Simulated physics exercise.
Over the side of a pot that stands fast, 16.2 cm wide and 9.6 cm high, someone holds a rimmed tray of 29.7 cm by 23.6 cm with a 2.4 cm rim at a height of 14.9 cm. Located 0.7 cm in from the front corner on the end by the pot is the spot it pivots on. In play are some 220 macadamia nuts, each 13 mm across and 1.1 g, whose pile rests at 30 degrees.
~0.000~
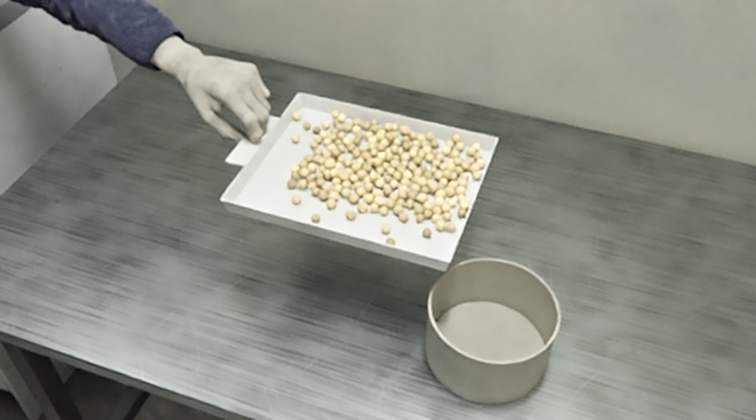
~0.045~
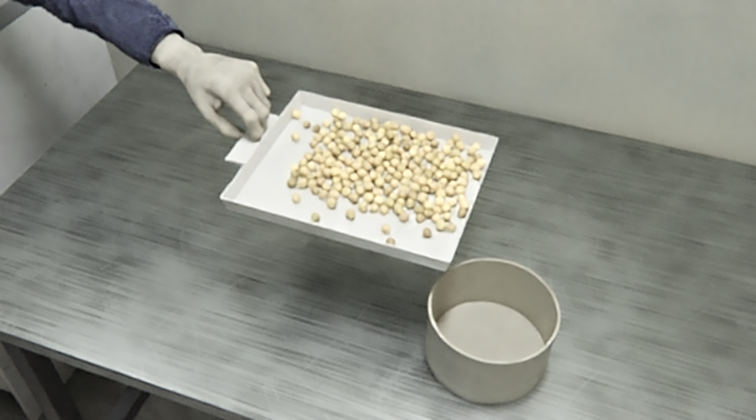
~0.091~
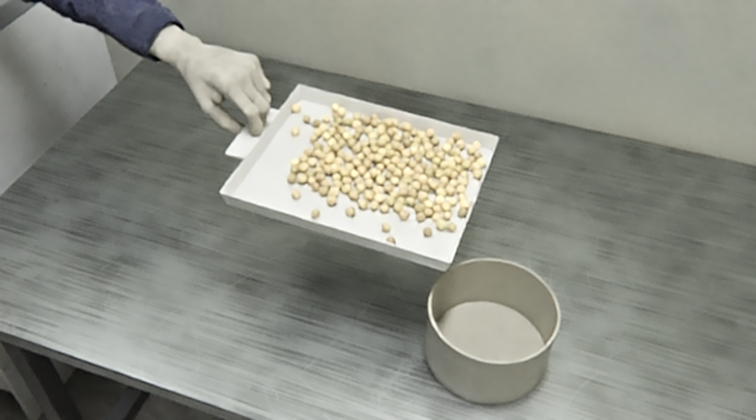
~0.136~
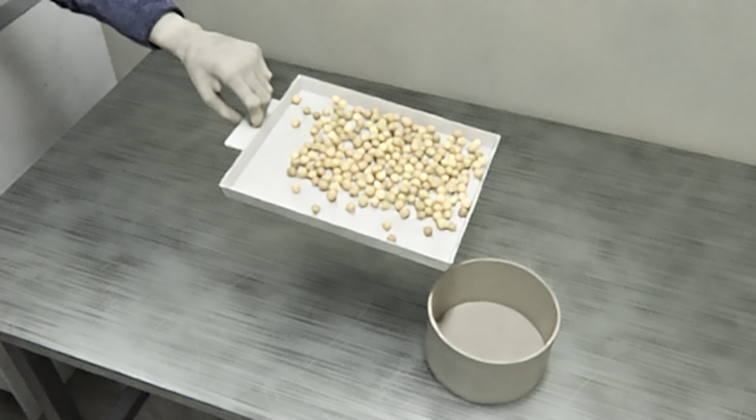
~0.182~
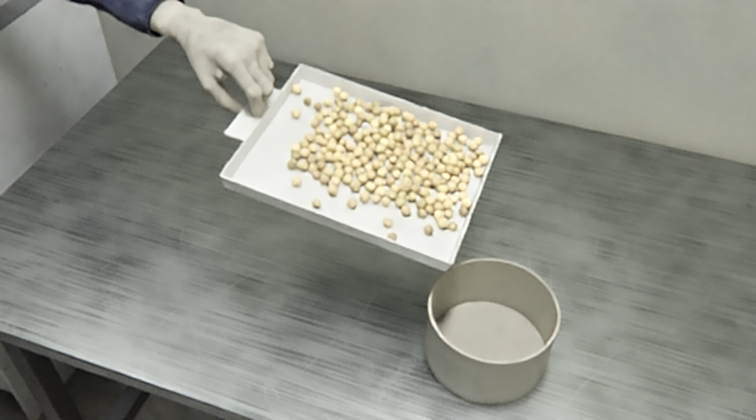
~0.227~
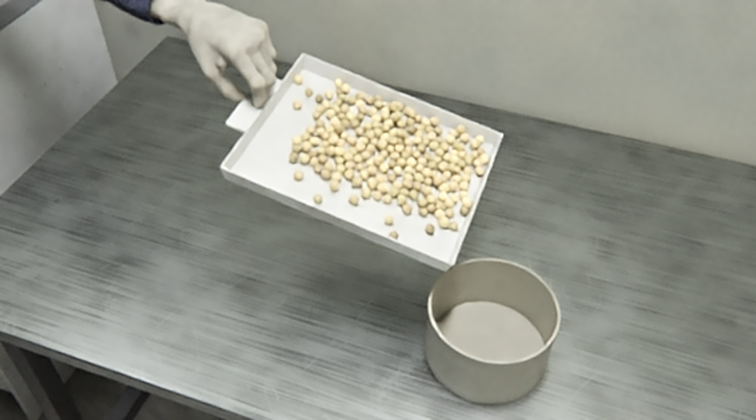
A dark grey, streaked tabletop stands against a plain pale wall, seen from above at an angle by a camera that stays still. A pale-gloved hand in a dark blue sleeve holds a white rimmed tray of cream and tan nuts above the table, left of an empty beige pot. The hand slowly raises the tray's handle end, slanting it slightly toward the pot, while the nuts barely shift within it.
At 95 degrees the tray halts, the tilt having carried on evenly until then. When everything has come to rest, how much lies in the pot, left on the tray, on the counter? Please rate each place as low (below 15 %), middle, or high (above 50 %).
Pot: High, tray: Low, counter: Middle.
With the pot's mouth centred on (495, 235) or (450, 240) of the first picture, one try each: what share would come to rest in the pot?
The shares would be near 30 and 0 per cent respectively.
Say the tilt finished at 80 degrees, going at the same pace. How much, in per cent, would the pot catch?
Share in the pot: Around 45 %.
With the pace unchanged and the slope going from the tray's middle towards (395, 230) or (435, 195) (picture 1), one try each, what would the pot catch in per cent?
Roughly 70 % for the first direction, roughly 20 % for the second.
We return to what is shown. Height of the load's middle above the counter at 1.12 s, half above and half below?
Median height: Approx. 24 cm.
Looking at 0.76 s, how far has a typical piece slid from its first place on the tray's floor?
About 5 cm.
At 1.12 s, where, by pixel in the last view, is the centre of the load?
Near pixel (480, 162).
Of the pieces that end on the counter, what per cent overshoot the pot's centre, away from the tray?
Share past the middle: Roughly 80 percent.
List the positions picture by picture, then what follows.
Tray tilt 0 degrees, front corners at (225, 198) and (447, 258); middle of the pieces at (386, 166); pot at (494, 307), in the first picture.
Tray tilt 1 degrees, front corners at (225, 196) and (447, 258); middle of the pieces at (386, 166), in the second picture.
Tray tilt 3 degrees, front corners at (225, 191) and (448, 258); middle of the pieces at (386, 163), in the third picture.
Tray tilt 6 degrees, front corners at (224, 183) and (449, 259), lowest corner right front; middle of the pieces at (387, 158), in the fourth picture.
Tray tilt 9 degrees, front corners at (225, 174) and (449, 260), lowest corner right front; middle of the pieces at (388, 154), in the fifth picture.
Tray tilt 12 degrees, front corners at (226, 166) and (450, 260), lowest corner right front; middle of the pieces at (390, 150); pot at (494, 307). The tray's pace is about 75 degrees a second, in the sixth picture.
After 0.76 s, tilt 51 degrees; the tray holds 100 %, the pot 0 %.
After 1.12 s, tilt 78 degrees; the tray holds 95 %, the pot 0 %.
After 1.57 s, tilt 95 degrees; the tray holds 15 %, the pot 45 %.
At rest (2.7 s), pot 60 %, tray 0 %, counter 40 %.
